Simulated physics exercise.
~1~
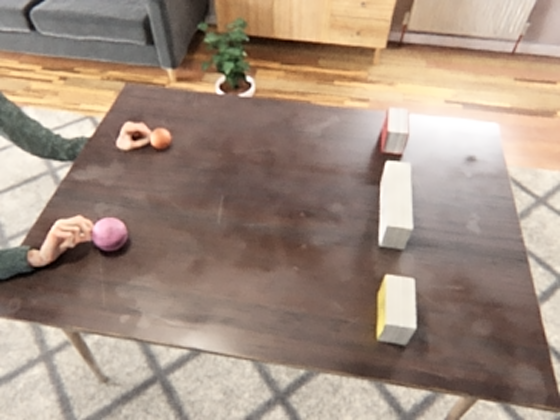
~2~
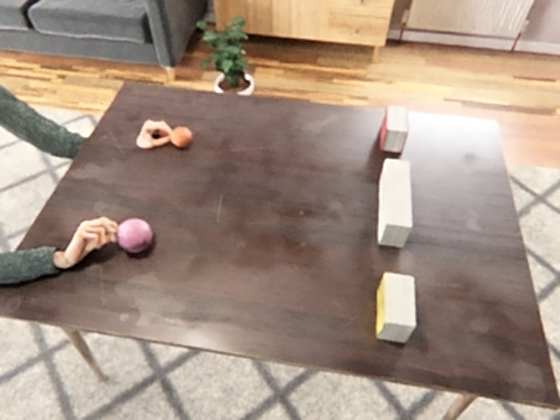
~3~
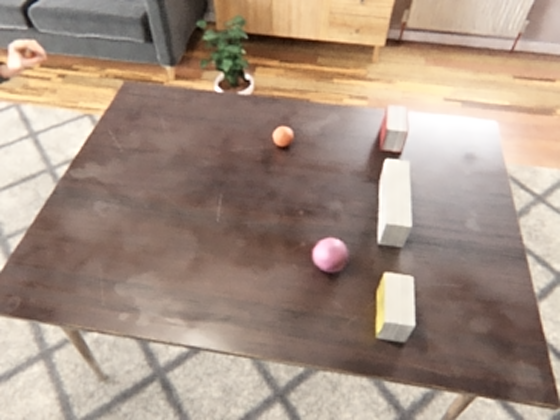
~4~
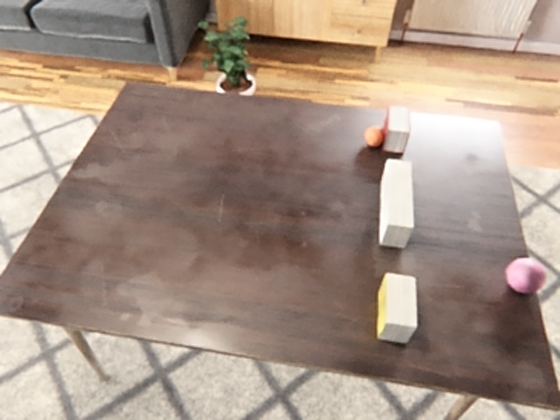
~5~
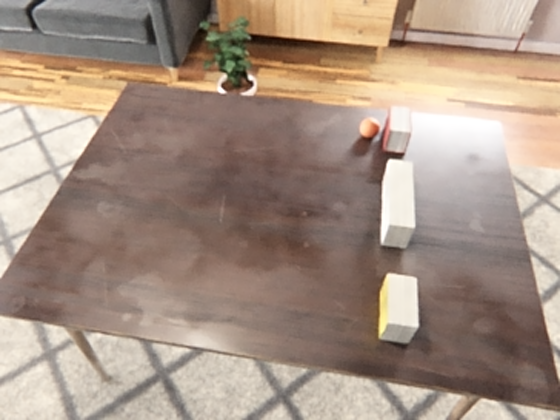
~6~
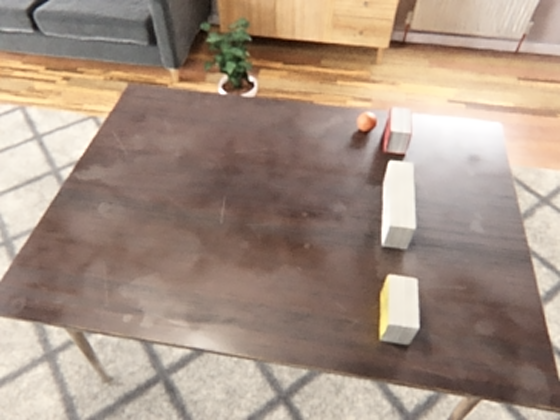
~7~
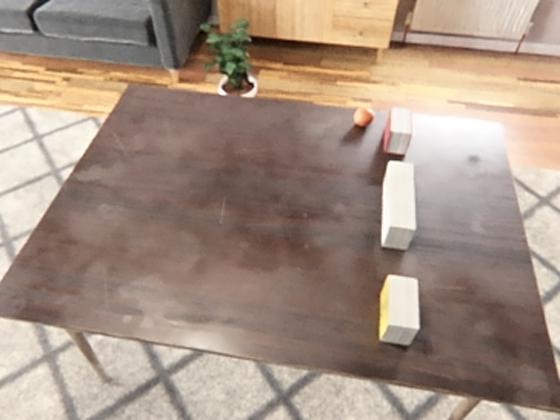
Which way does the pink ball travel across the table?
The pink ball travels to the right, passing between two of the blocks on its way to the table's right edge.
